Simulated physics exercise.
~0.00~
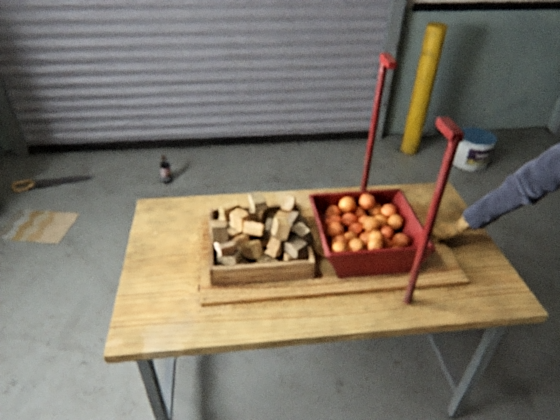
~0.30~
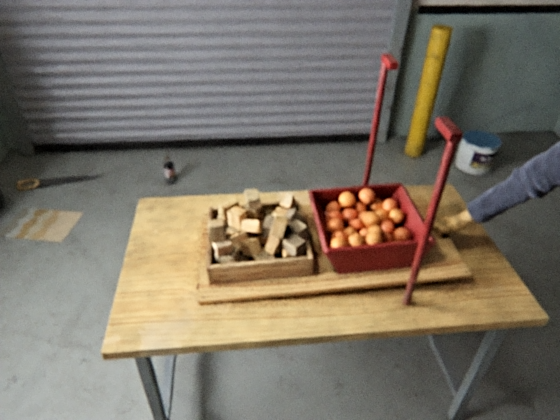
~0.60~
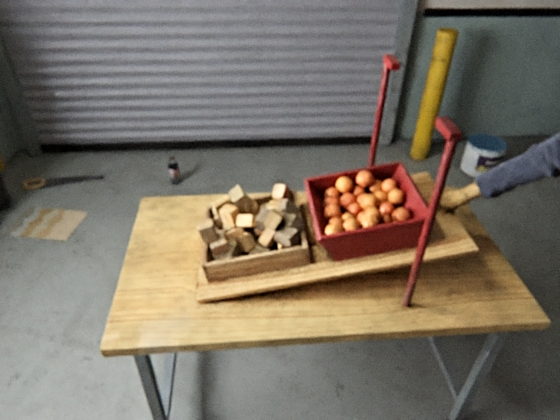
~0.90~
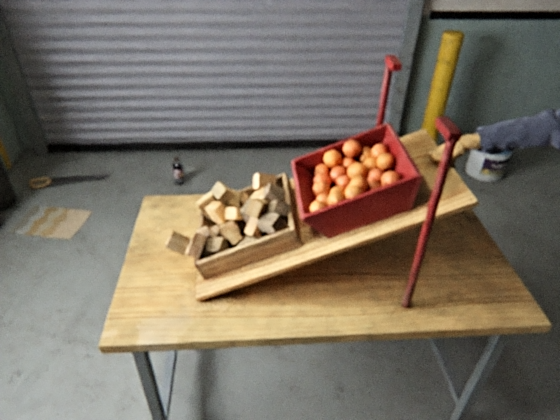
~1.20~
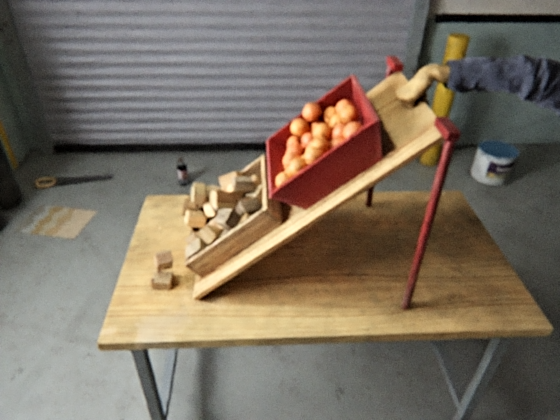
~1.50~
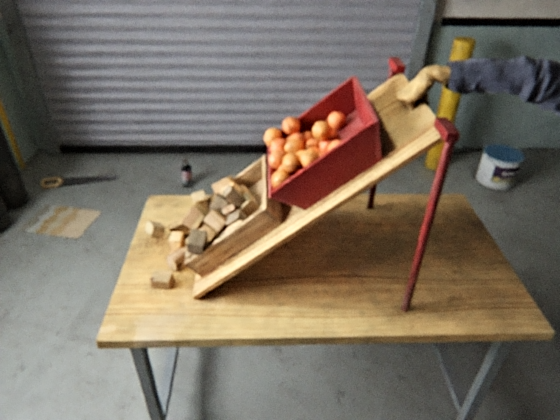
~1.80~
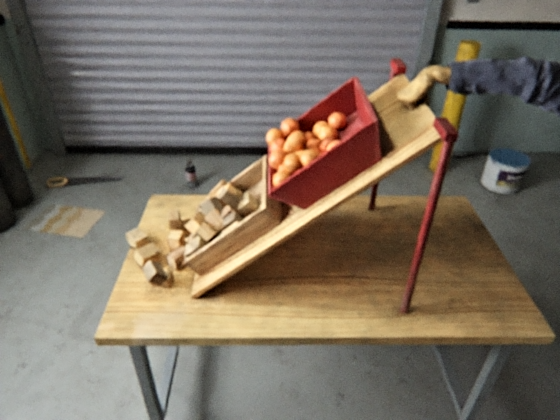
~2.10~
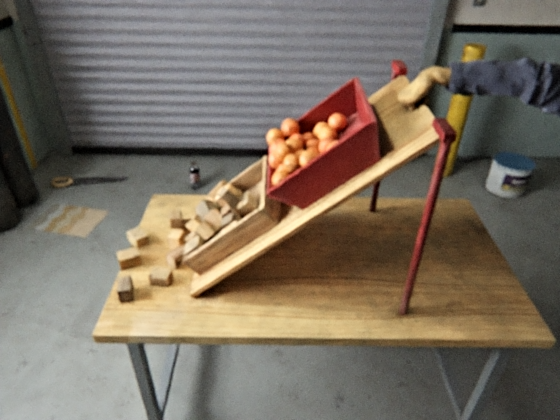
A gloved hand tilts the board steeply, spilling wood blocks while the oranges stay boxed.
